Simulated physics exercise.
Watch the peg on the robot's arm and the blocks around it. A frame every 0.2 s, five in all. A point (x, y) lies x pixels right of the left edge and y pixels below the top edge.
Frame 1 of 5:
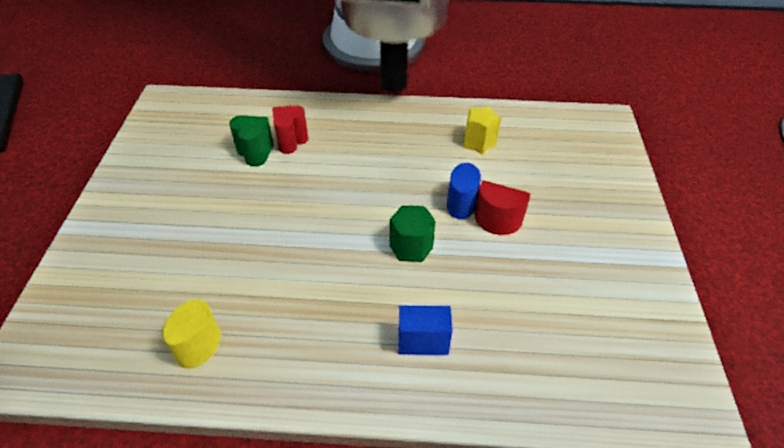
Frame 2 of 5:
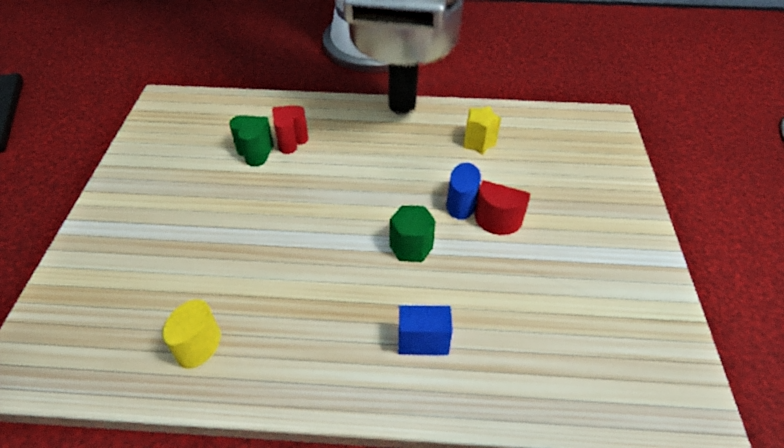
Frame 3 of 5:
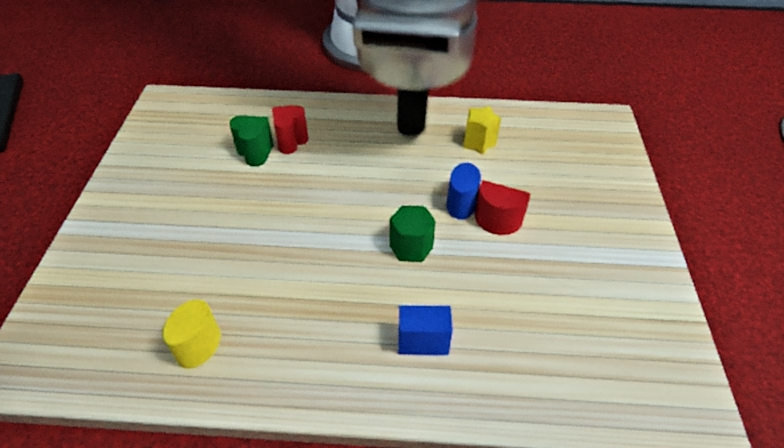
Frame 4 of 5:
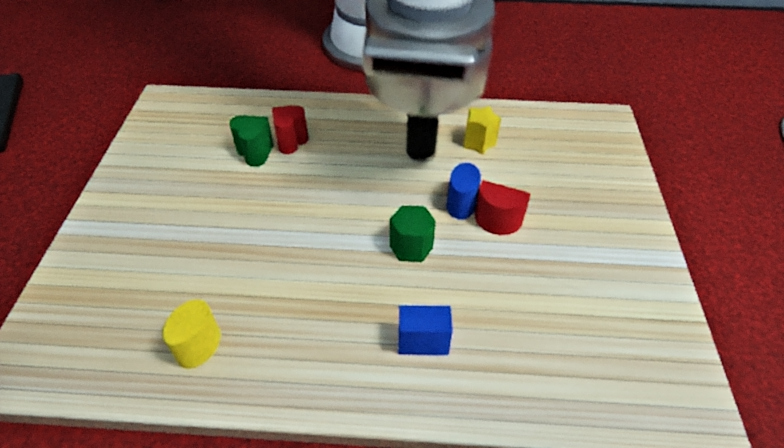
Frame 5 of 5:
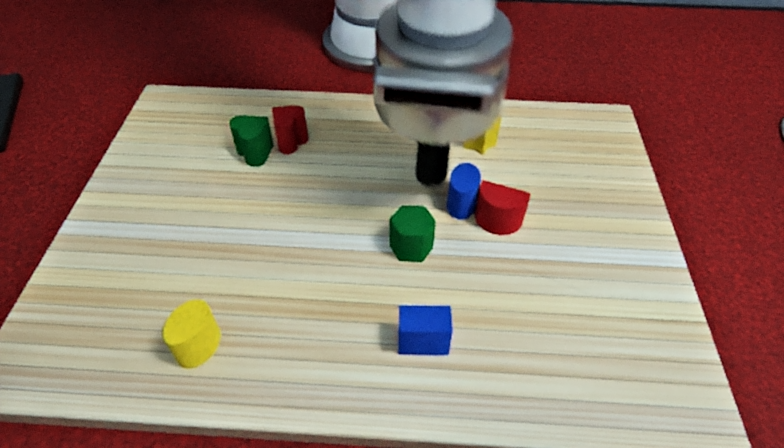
A robot arm with a dark peg moved from the far edge of a wooden board toward the viewer and slightly right, nearing the blue oval block, while the colored blocks all stayed still.
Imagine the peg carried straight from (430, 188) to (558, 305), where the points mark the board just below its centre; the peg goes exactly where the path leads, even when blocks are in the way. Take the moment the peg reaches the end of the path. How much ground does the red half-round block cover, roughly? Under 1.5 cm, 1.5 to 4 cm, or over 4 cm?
I'd go with over 4 cm for this block.
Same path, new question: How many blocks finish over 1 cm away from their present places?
This push will displace two blocks.
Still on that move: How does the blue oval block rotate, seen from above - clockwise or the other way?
It goes round opposite to clock hands.
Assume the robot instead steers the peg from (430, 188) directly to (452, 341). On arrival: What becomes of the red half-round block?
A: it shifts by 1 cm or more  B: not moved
I choose B.
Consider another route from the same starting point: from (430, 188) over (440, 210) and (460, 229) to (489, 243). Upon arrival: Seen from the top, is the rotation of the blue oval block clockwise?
Answer: No.
The first path, step by step. One third of the way, peg (472, 210); blue oval block (509, 203), turned 20° anticlockwise; red half-round block (551, 215).
Two thirds of the way, peg (515, 250); blue oval block (544, 219), turned 55° anticlockwise; red half-round block (589, 223).
At the end, peg (563, 295); green six-sided block unmoved; blue oval block (545, 219), turned 55° anticlockwise; red half-round block (589, 223).
